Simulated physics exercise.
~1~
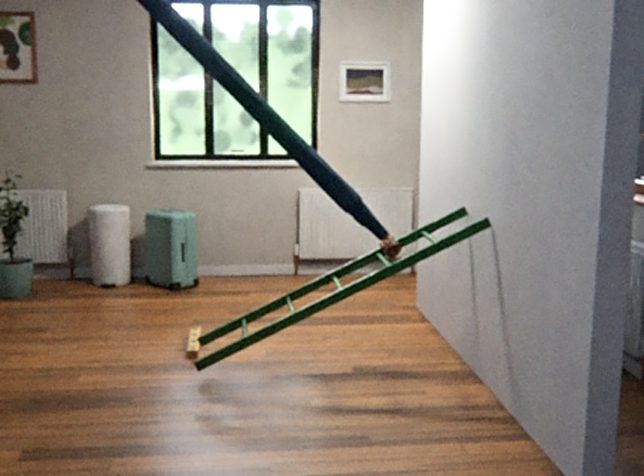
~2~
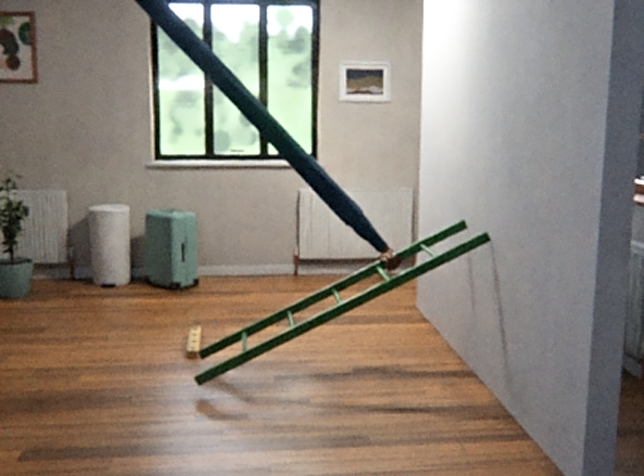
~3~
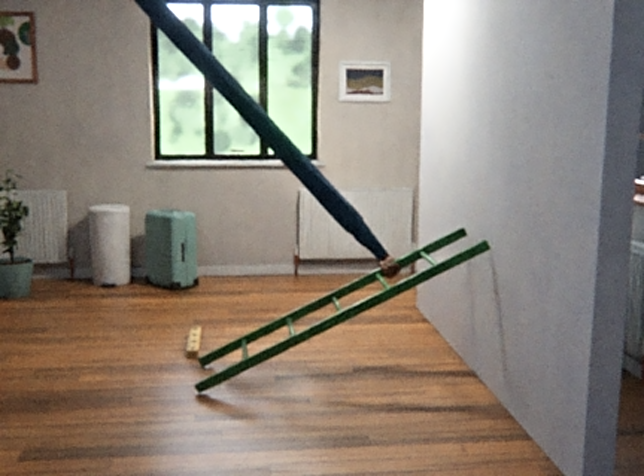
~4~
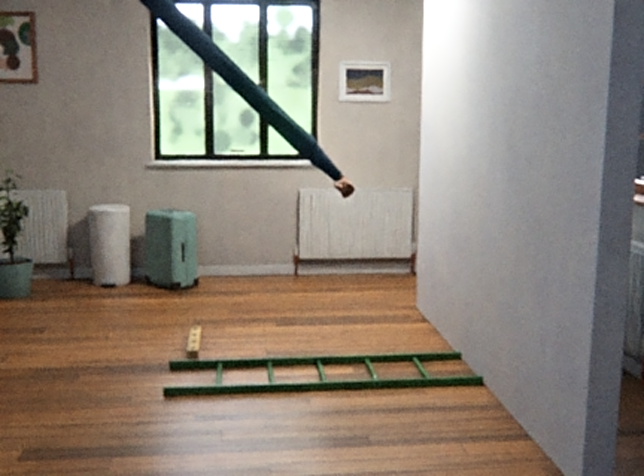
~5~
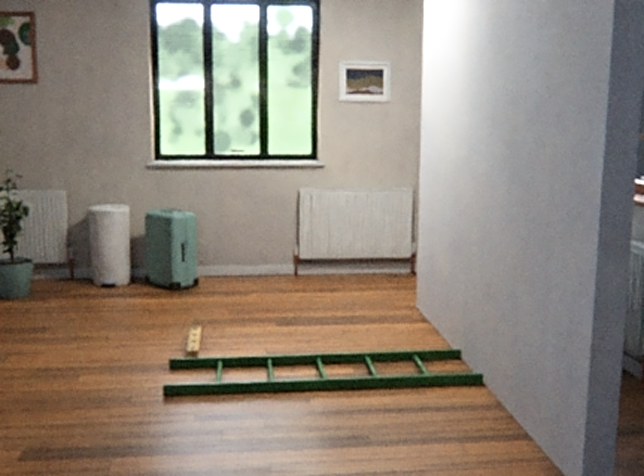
A green ladder leaning against a wall slips down flat after a hand releases it.
